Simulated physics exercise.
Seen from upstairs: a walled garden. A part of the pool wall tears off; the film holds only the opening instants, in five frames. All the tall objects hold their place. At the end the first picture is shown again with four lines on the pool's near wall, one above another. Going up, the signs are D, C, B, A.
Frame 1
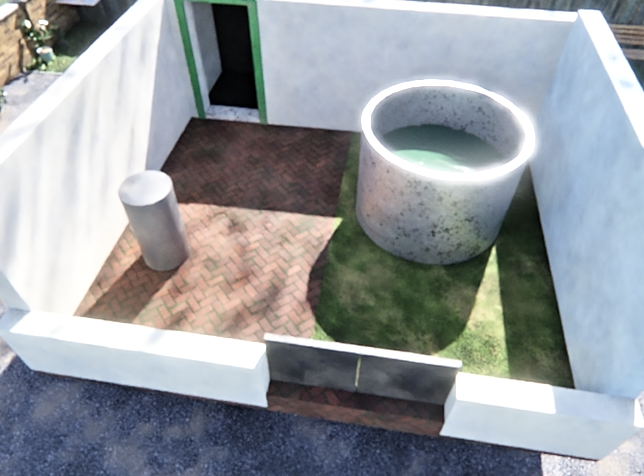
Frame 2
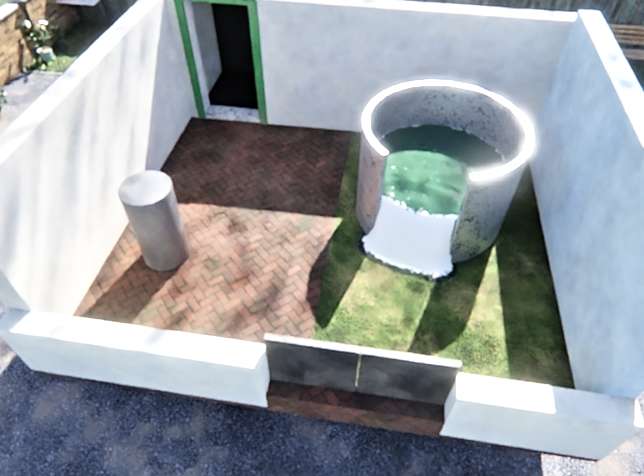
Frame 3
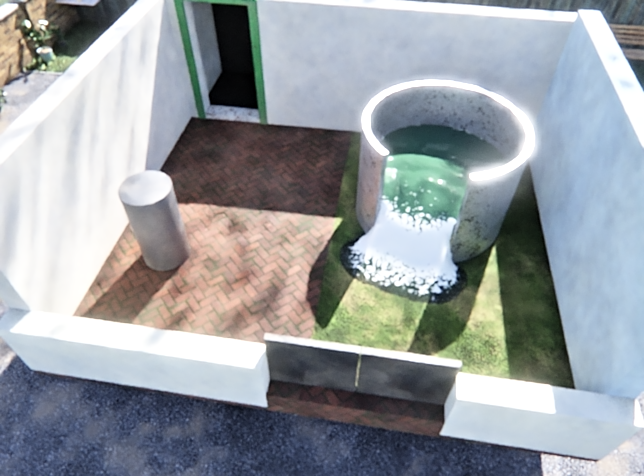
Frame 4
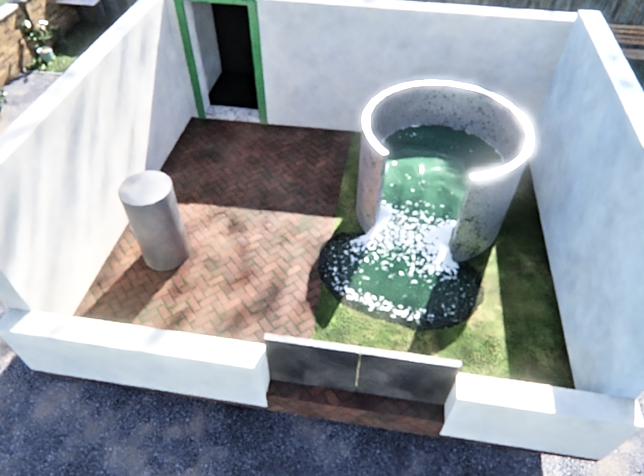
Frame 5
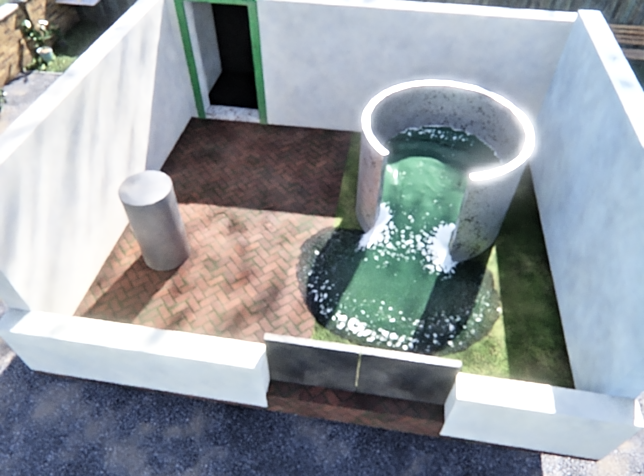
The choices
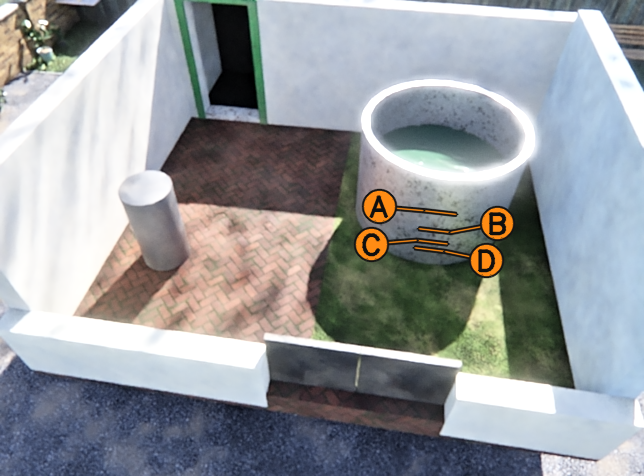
Green water pours through a gap in the round pool's wall and spreads across the grass.
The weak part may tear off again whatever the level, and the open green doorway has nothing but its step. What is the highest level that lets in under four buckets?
It is B.
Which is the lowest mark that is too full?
Mark A.
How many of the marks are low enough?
Three of the four.
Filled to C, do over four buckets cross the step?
No, not at all.
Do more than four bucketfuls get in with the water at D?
No.
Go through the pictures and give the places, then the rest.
Water in the pool at rest, its middle at (437, 166); foot of the green doorway at (233, 120); shut gate at (360, 356).
Water covers 1 % of the ground and shows as far out as (452, 268).
Water covers 4 % of the ground and shows as far out as (349, 263).
Water covers 8 % of the ground and shows as far out as (330, 281).
Water covers 13 % of the ground and shows as far out as (306, 274).
On the marked copy, A at (439, 212); B at (434, 230); C at (431, 242); D at (429, 249); from the bottom up D, C, B, A.
With A, about 10 bucketfuls get in.
With B, a splash gets over, under a bucket.
With C, nothing gets over.
With D, nothing gets over.
